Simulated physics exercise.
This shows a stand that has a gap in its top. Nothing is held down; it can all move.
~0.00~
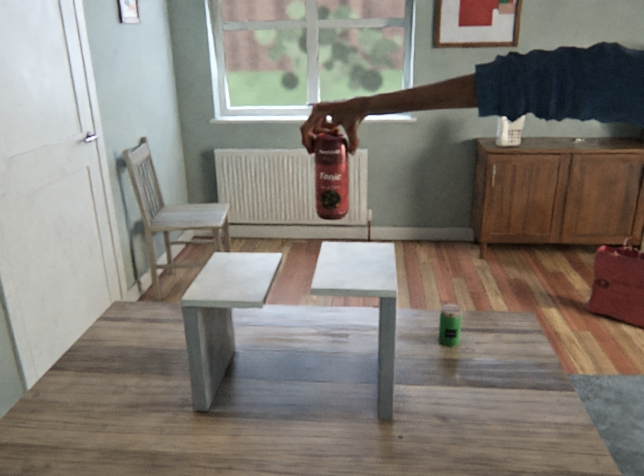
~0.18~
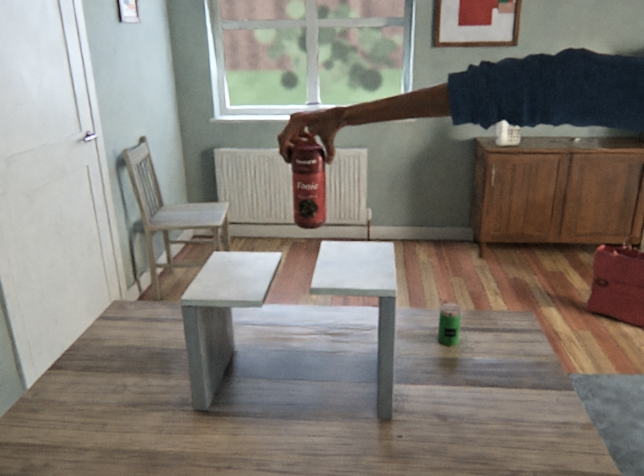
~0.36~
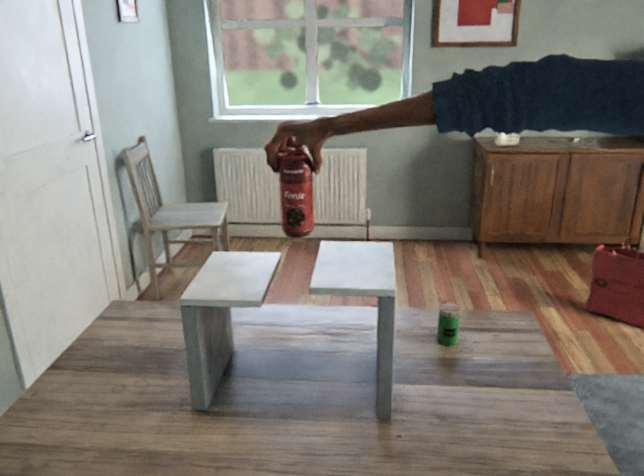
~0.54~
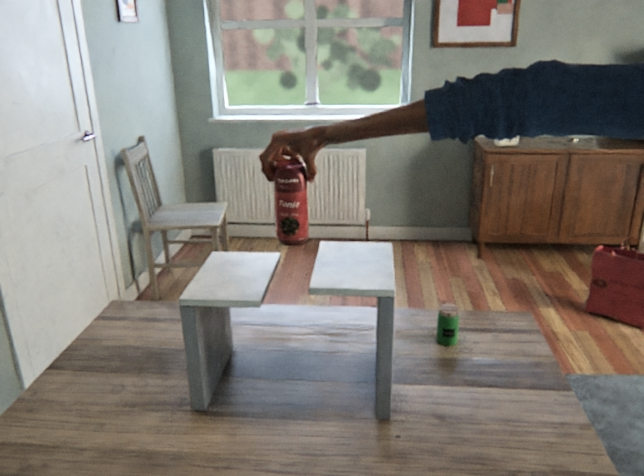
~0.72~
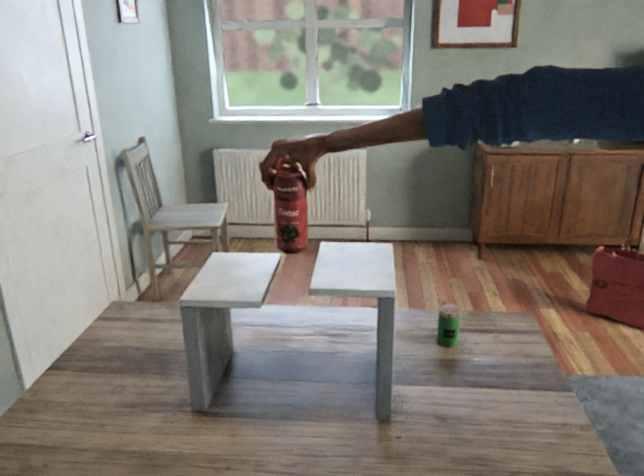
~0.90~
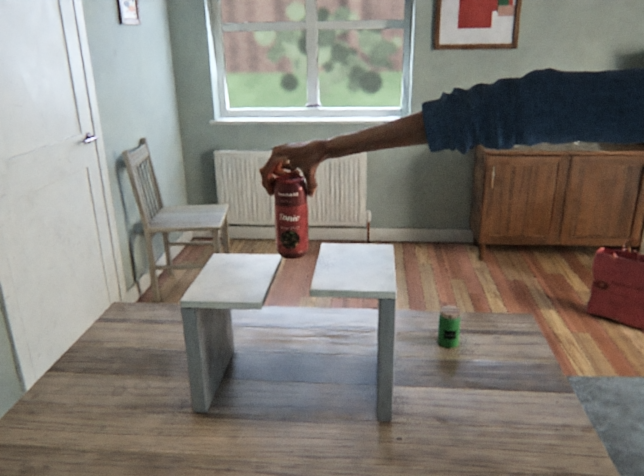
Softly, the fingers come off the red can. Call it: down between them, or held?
Down.
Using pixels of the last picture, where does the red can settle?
The object ends up somewhere near (297, 351).
After 1.20 s, red can shifted well along near (295, 306).
After 1.30 s, red can shifted well along near (296, 346).
In the end (1.9 s), moved from the start, red can; green shaker unmoved. At the end, from the last picture's camera, red can near (297, 351). The can drops through.
